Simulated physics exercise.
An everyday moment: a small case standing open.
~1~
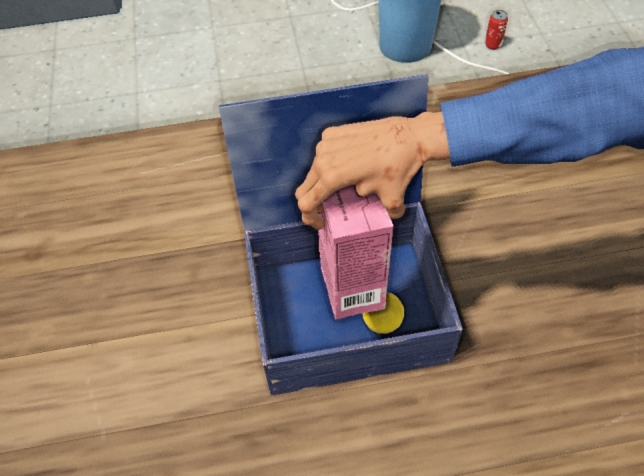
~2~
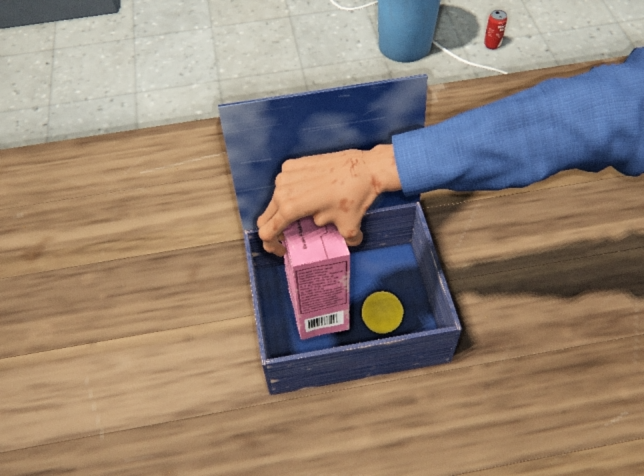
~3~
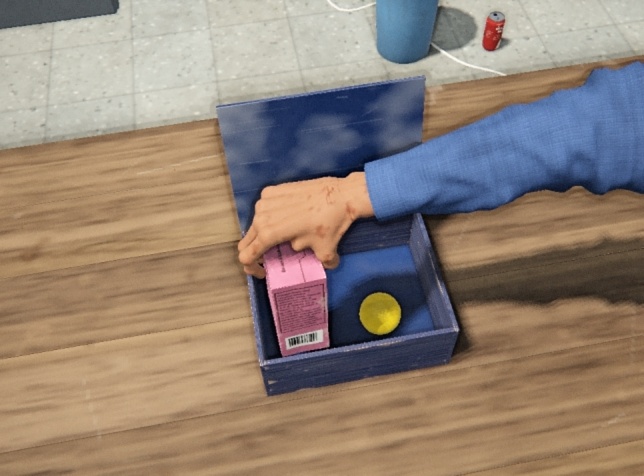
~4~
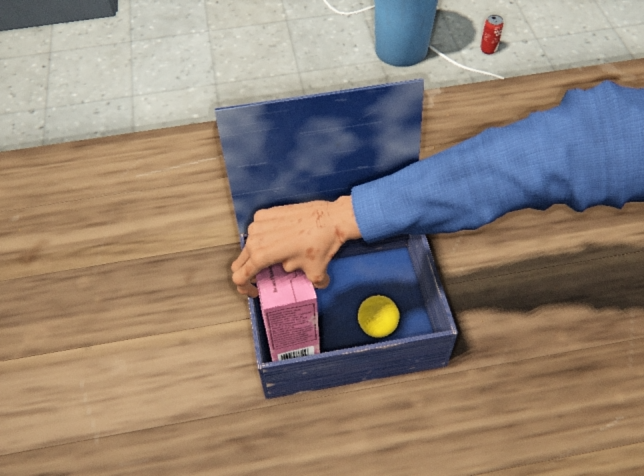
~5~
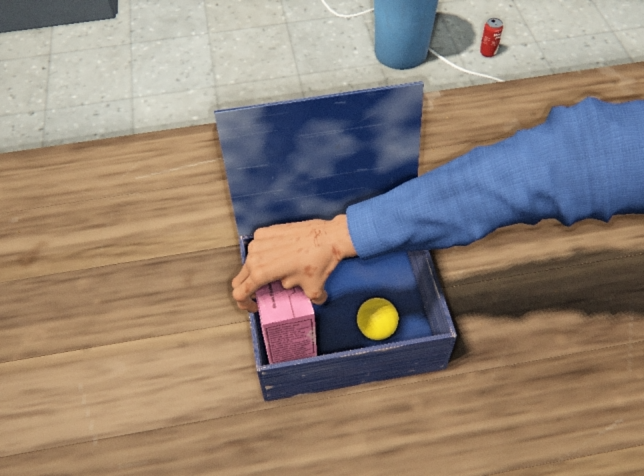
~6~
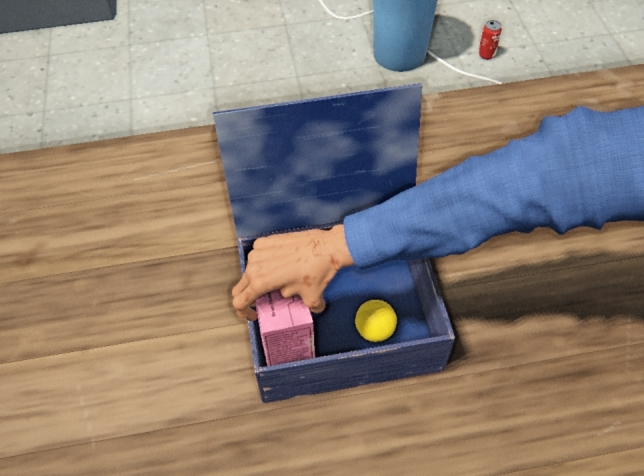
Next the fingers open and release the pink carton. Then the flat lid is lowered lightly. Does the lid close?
The lid will not close.
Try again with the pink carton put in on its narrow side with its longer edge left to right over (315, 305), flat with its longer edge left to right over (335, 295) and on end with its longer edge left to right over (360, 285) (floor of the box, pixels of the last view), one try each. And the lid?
First try: It sits on the rim; second try: It sits on the rim; third try: It will not close.
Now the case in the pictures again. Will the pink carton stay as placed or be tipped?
It stays as placed.
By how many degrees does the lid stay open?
Some 35° above the rim.
Then, 1.30 s past the last view, lid 78° above the rim.
Then, 1.70 s past the last view, lid 49° above the rim.
Finally, lid 34° above the rim; both still in place. Final places as the last picture's camera would see them, pink carton near (285, 333).
